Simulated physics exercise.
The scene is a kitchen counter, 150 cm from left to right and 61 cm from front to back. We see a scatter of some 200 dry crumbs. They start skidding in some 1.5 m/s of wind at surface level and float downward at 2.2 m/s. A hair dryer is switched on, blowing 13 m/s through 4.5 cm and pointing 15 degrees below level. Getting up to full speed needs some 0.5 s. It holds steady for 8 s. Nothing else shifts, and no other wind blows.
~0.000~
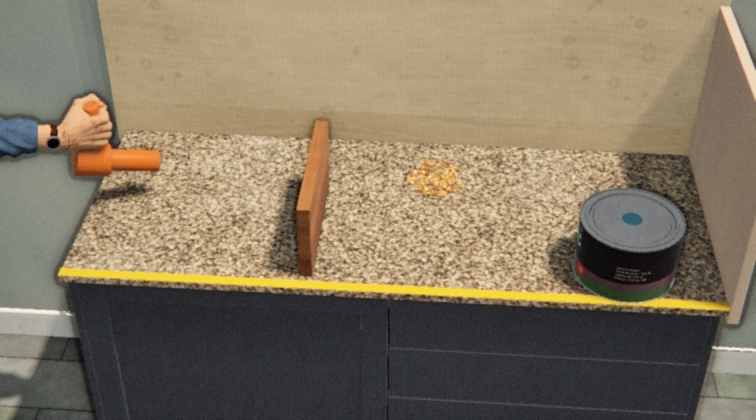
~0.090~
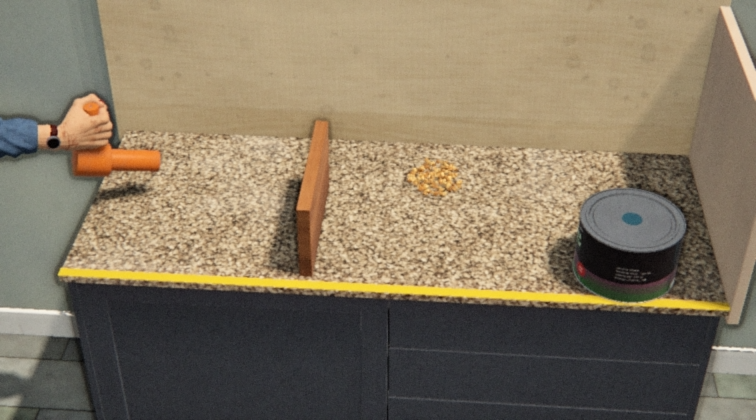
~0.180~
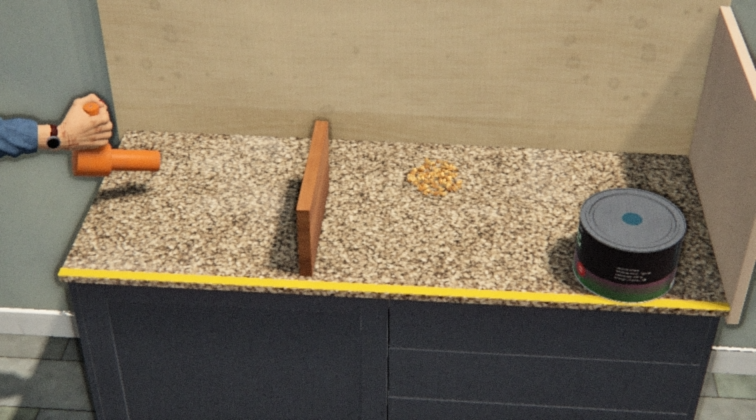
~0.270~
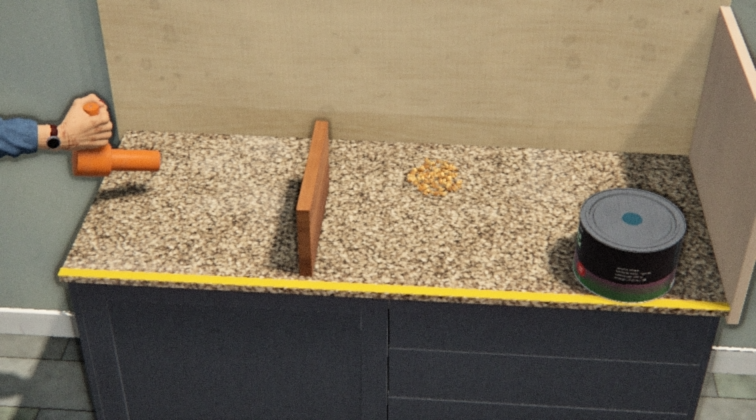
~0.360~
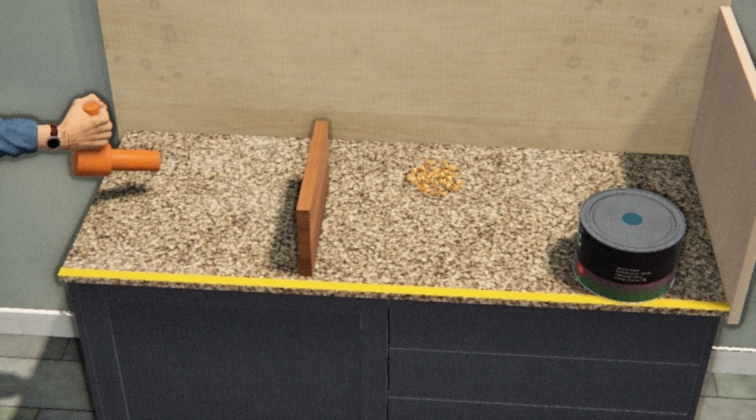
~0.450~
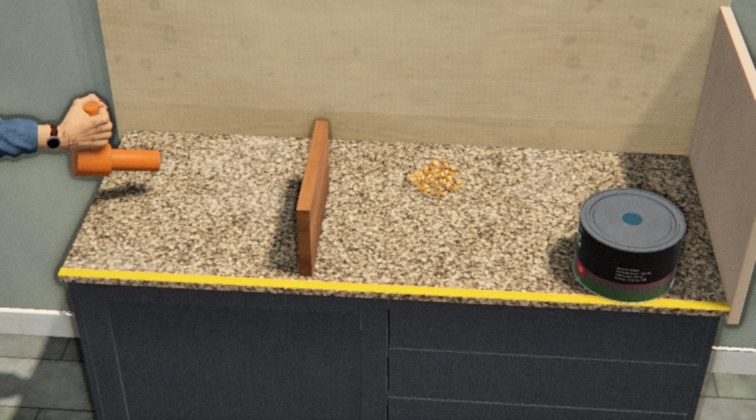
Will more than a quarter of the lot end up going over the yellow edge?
Yes: The share over that edge tops a quarter.
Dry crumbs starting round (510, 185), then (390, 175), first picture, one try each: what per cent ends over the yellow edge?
Results, one try each: 60 %, 70 %.
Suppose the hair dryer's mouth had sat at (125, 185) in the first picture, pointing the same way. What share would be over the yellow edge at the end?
That gives roughly 4 % in the end.
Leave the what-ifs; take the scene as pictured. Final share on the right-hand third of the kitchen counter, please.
I'd put it at about 30 percent.
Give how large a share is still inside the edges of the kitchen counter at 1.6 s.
Near 70 %.
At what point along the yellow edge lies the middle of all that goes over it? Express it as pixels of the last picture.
The middle crossing sits close to (714, 310) in the last picture.
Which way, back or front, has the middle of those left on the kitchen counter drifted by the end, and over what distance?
Drift: Forward direction, about 5 cm.
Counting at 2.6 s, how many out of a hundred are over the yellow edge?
50 %.
After 1.6 s, 28 % are over the yellow edge; the middle of those still in play is near (692, 206); 22 % have settled or left.
After 2.6 s, 54 % are over the yellow edge; the middle of those still in play is near (628, 199); 62 % have settled or left.
After 4.4 s, 60 % are over the yellow edge; the middle of those still in play is near (628, 199); 70 % have settled or left.
After 8.0 s, at the end, 62 % are over the yellow edge; the middle of those still in play is near (621, 199).
